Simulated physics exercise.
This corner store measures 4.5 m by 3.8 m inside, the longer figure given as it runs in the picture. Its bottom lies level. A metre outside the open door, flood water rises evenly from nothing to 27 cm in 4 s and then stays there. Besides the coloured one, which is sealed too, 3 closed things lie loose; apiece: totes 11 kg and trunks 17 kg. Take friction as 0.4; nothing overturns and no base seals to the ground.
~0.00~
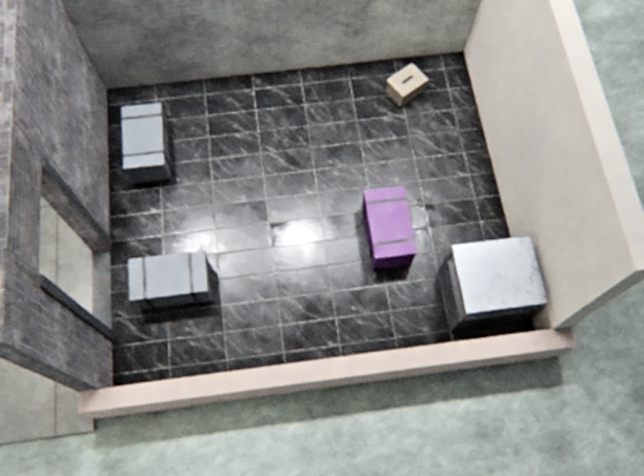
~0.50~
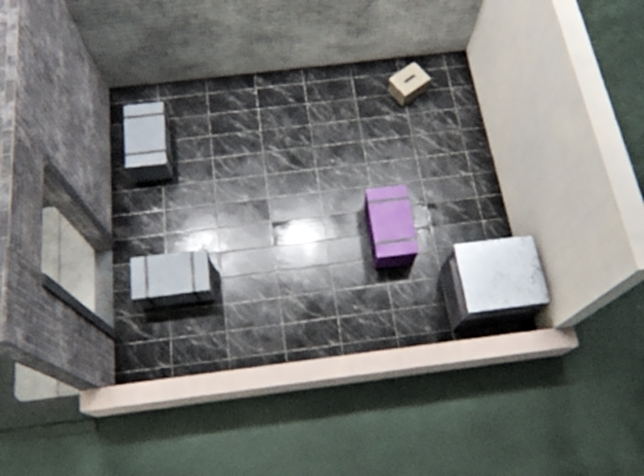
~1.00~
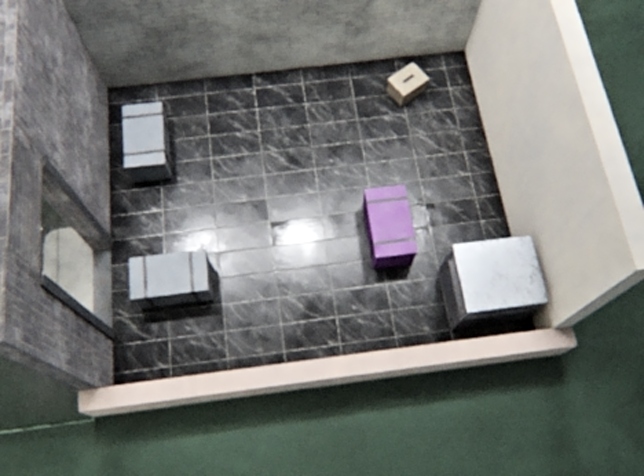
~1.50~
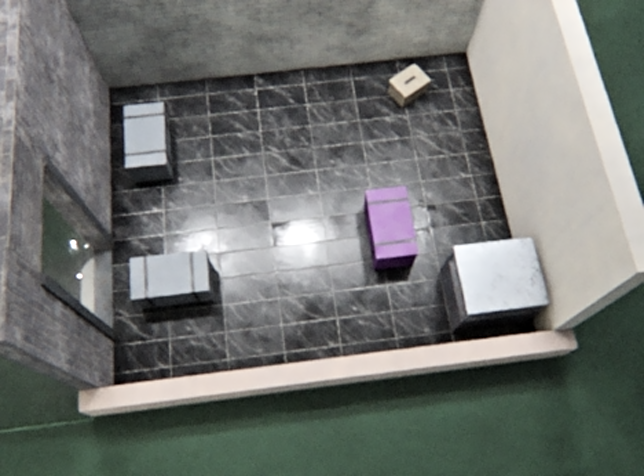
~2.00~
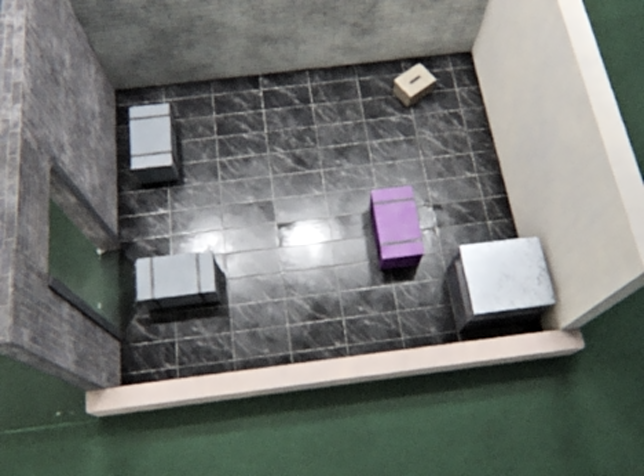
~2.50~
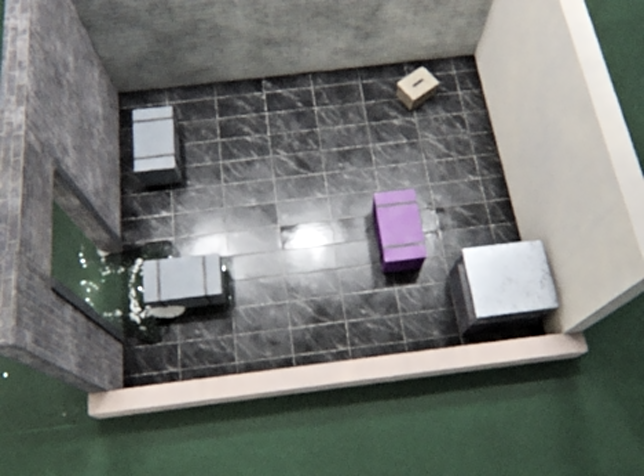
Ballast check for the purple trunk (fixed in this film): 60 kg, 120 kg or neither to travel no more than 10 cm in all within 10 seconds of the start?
I expect that the smaller load will do.
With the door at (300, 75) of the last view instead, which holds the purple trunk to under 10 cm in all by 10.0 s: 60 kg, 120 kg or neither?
In that case the lower weight is enough.
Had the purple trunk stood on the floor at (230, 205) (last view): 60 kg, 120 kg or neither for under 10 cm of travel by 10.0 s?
The smaller is enough.
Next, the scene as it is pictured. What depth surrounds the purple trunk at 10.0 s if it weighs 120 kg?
Roughly 10 cm.
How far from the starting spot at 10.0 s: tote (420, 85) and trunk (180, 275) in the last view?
In that order: 40 cm, 200 cm.
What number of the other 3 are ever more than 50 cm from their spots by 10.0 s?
That makes 1.
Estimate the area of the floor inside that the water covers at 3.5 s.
Some 3.5 m2.
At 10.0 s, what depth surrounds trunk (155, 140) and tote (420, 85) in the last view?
Roughly 2 and 13 cm.
After 3.5 s the purple trunk would be 0 cm from its start with 60 kg and 0 cm from its start with 120 kg; 0 cm of water round it then.
After 4.5 s the purple trunk would be 0 cm from its start with 60 kg and 0 cm from its start with 120 kg; 0 cm of water round it then.
After 7.0 s the purple trunk would be 1 cm from its start with 60 kg and 0 cm from its start with 120 kg; 8 cm of water round it then.
After 10.0 s the purple trunk would be 1 cm from its start with 60 kg and 0 cm from its start with 120 kg; 10 cm of water round it then.
